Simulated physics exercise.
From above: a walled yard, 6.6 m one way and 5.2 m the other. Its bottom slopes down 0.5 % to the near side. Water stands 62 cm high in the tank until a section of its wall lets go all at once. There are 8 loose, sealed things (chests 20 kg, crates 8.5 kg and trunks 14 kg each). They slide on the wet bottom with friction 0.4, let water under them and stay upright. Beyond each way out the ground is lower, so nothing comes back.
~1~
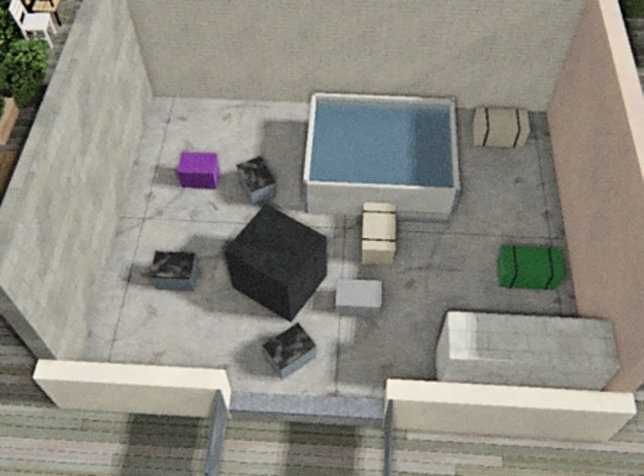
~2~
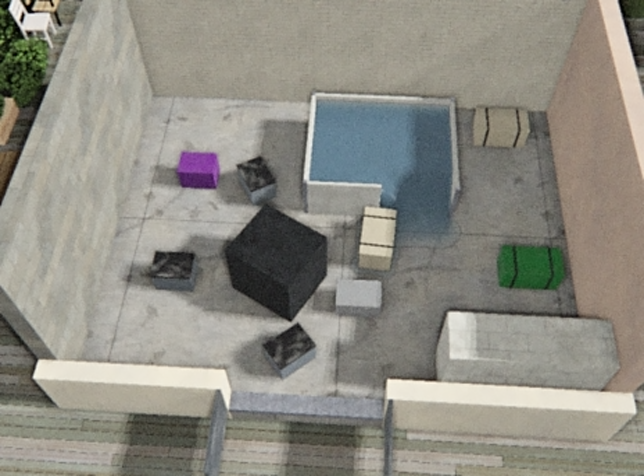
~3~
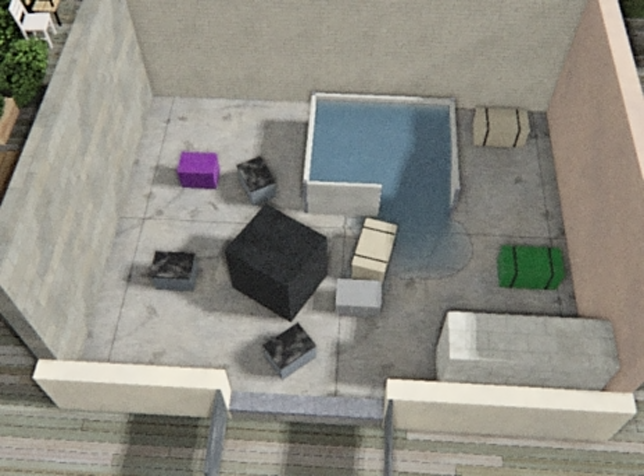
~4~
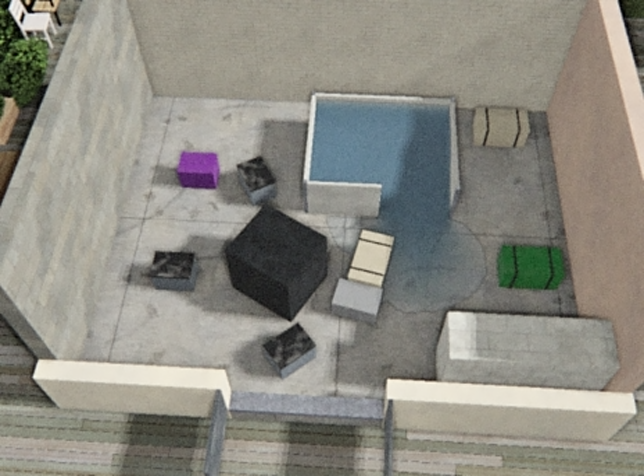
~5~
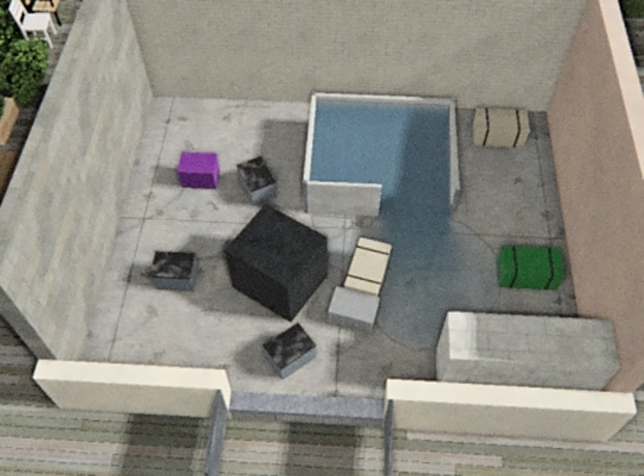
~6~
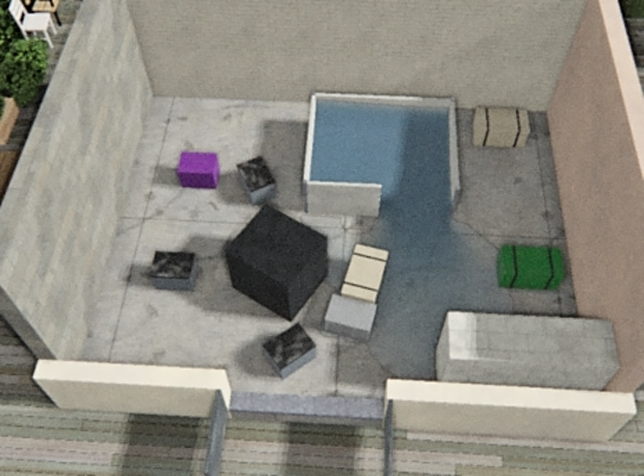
Water spreads from an open-sided pool across the yard, pushing a cream trunk and a gray box.
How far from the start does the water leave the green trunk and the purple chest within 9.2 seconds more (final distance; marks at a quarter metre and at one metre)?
Green trunk ends far away, purple chest barely shifts.
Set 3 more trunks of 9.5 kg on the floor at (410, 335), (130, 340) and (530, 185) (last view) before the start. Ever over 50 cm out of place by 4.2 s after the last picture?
In turn: More, under, more.
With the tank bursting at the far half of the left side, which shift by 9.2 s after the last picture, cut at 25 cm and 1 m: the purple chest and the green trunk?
In that case the purple chest gets carried off, the green trunk stays put.
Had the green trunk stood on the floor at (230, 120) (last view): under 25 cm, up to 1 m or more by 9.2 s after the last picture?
It holds its place.
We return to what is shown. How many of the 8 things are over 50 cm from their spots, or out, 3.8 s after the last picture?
By then 4.
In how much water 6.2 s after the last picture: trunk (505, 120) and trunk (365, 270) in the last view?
Roughly 9 and 7 cm.
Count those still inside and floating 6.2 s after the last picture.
I count 3.
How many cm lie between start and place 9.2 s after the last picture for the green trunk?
About 200 cm.
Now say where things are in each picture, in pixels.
In the first picture, the green trunk at (533, 260) rests on the ground; the purple chest at (197, 162) rests on the ground; 3.7 m2 under water; 0 of 8 have shifted.
In the second picture, the green trunk at (533, 260), on the bottom; the purple chest at (197, 162), on the bottom; water covers 4.2 m2; 1 of 8 have shifted.
In the third picture, the green trunk at (533, 260) rests on the ground; the purple chest at (197, 162) rests on the ground; 5.0 m2 under water; 1 of 8 have shifted.
In the fourth picture, the green trunk at (533, 260), on the bottom; the purple chest at (197, 162), on the bottom; water covers 6.1 m2; 2 of 8 have shifted.
In the fifth picture, the green trunk at (533, 260) rests on the ground; the purple chest at (197, 162), on the bottom; 7.3 m2 under water; 2 of 8 have shifted.
In the sixth picture, the green trunk at (533, 260) rests on the ground; the purple chest at (197, 162), on the bottom; water covers 8.4 m2; 2 of 8 have shifted.
Then, 1.2 s after the last picture the green trunk is near (550, 261), 0.2 m from its start, aground; the purple chest is near (197, 162), 0.0 m from its start, aground; 0 of 8 are out; 1 afloat.
Then, 3.8 s after the last picture the green trunk is near (483, 163), 1.8 m from its start, aground; the purple chest is near (197, 162), 0.0 m from its start, aground; 1 of 8 are out; 1 afloat.
Then, 6.2 s after the last picture the green trunk is near (479, 136), 2.2 m from its start, afloat; the purple chest is near (197, 162), 0.0 m from its start, aground; 1 of 8 are out; 3 afloat.
Then, 9.2 s after the last picture the green trunk is near (483, 145), 2.1 m from its start, afloat; the purple chest is near (197, 162), 0.0 m from its start, aground; 1 of 8 are out; 2 afloat.
